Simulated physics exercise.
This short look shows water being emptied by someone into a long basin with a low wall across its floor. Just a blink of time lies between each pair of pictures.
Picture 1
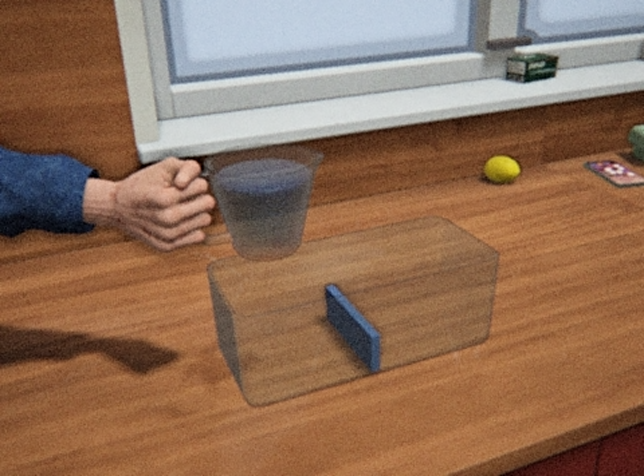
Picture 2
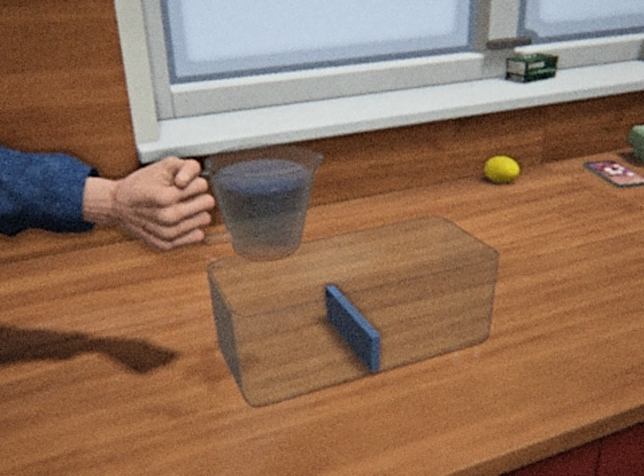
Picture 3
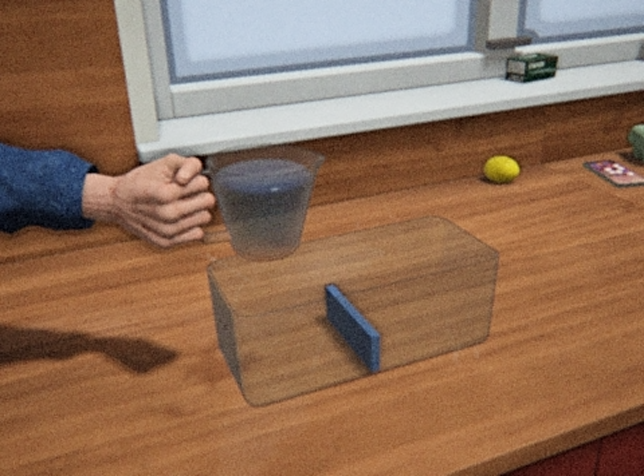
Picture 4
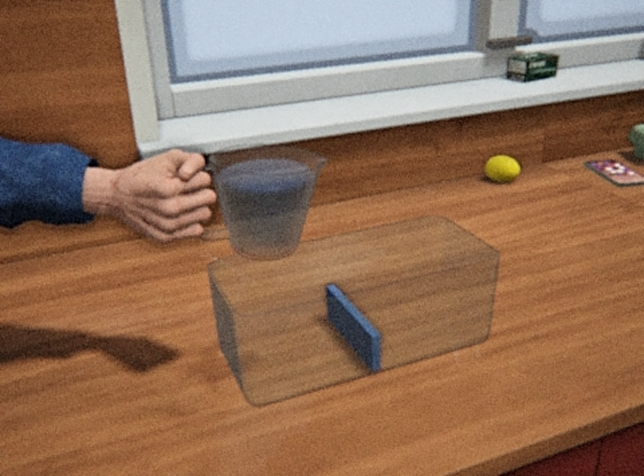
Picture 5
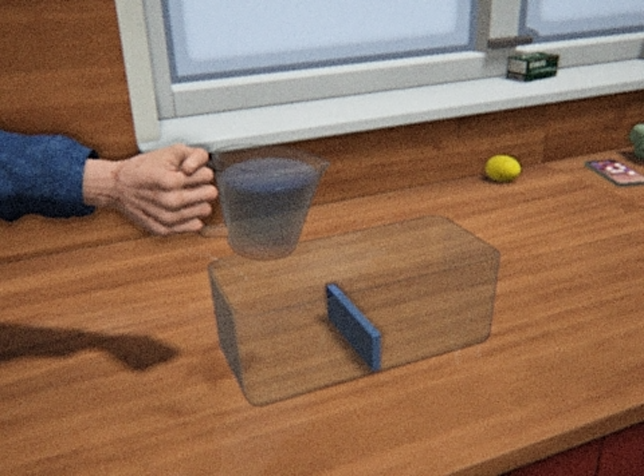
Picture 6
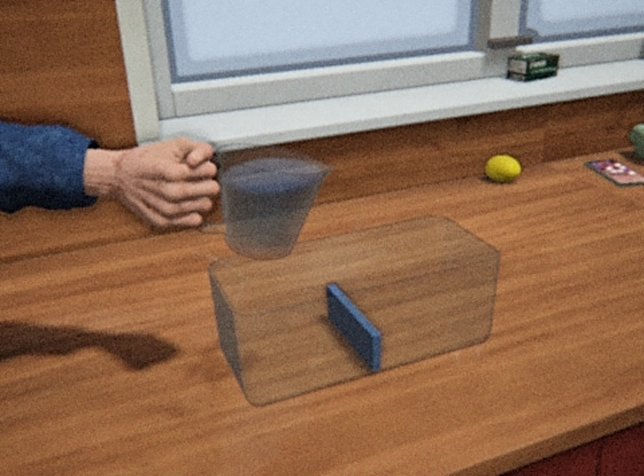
A hand in a blue sleeve held a clear cup of water above a long see-through basin with a low blue wall inside, then slowly tilted the cup slightly to the right.
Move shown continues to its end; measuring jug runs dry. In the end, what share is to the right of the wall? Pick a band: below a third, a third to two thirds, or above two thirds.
Above two thirds.
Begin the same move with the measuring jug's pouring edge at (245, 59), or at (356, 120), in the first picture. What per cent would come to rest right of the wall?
First try: About 10 %; second try: About 100 %.
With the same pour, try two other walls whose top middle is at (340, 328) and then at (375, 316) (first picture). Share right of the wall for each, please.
Try 1: About 90 percent; try 2: About 45 percent.
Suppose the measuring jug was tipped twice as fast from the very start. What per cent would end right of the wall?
It comes to around 80 per cent.
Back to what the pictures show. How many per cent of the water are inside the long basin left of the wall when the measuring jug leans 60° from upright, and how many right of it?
0 % left, 15 % right.
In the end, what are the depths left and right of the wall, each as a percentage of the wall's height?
10 left, 40 right, give or take.
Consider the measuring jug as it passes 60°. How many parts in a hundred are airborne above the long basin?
15 in a hundred.
A moment on, the measuring jug is tipped part way and 69 per cent is still to pour, 0 is left of the wall and 15 right of it.
Next, the measuring jug is tipped on its side and 17 per cent is still to pour, 6 is left of the wall and 69 right of it.
Then the measuring jug is tipped on its side and 0 per cent is still to pour, 15 is left of the wall and 84 right of it.
Later the measuring jug is tipped on its side and 0 per cent is still to pour, 16 is left of the wall and 84 right of it.
Finally, 16 per cent lies left of the wall, 84 right of it and 1 outside.
